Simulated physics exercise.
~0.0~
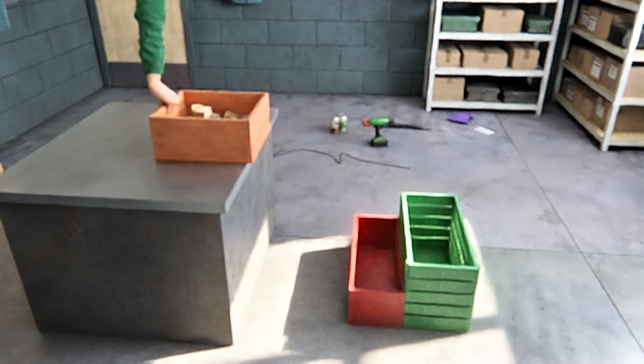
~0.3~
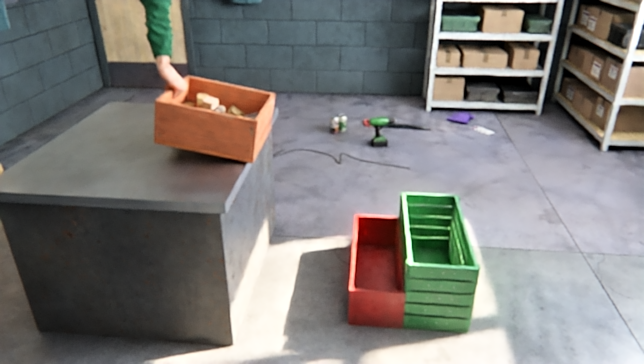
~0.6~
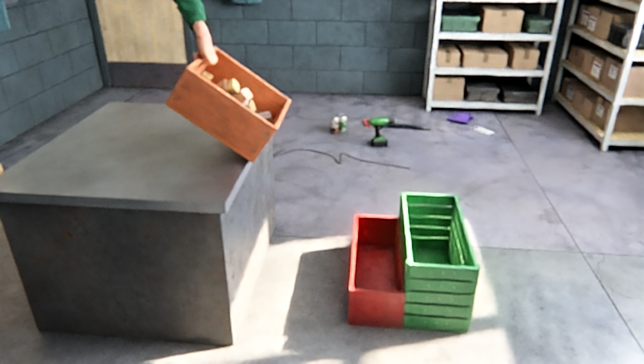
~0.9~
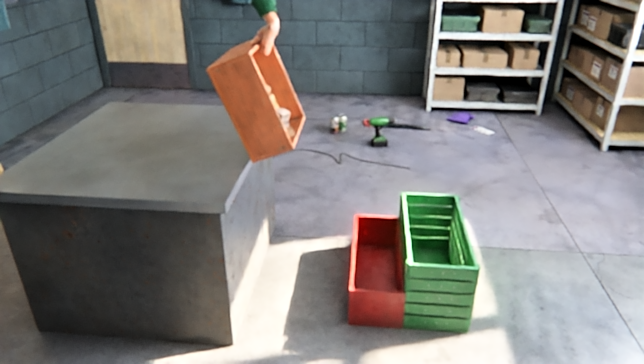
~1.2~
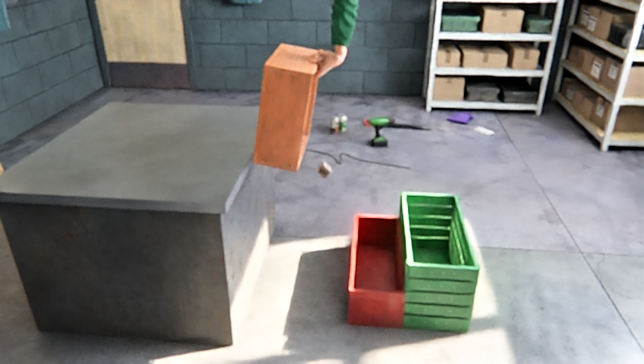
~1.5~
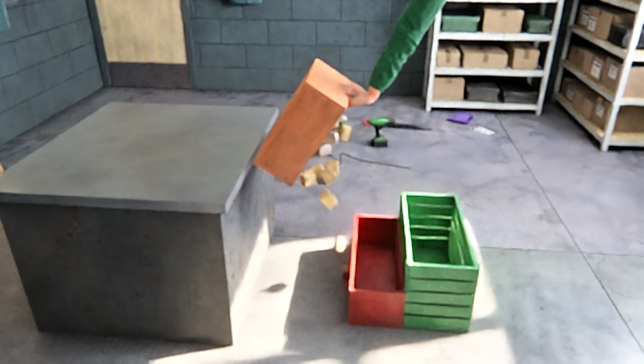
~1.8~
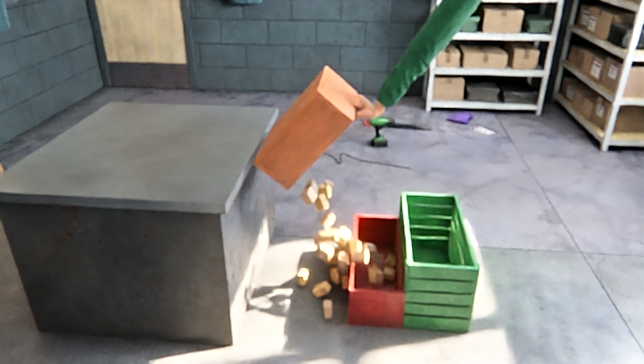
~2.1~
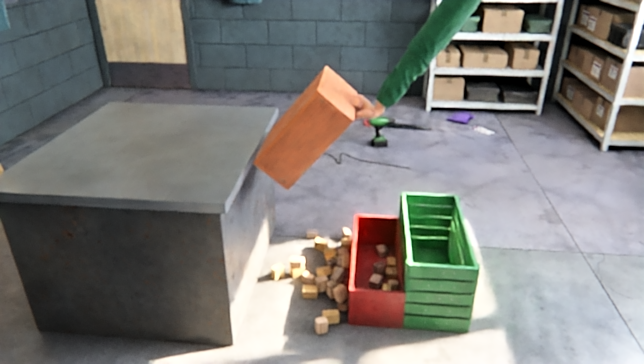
The video shows a green-sleeved arm tipping an orange box off the right end of a gray bench, spilling small wooden blocks toward a red bin and green tote. Some land in the red bin, but most end up on the floor before it, while the tote stays empty.
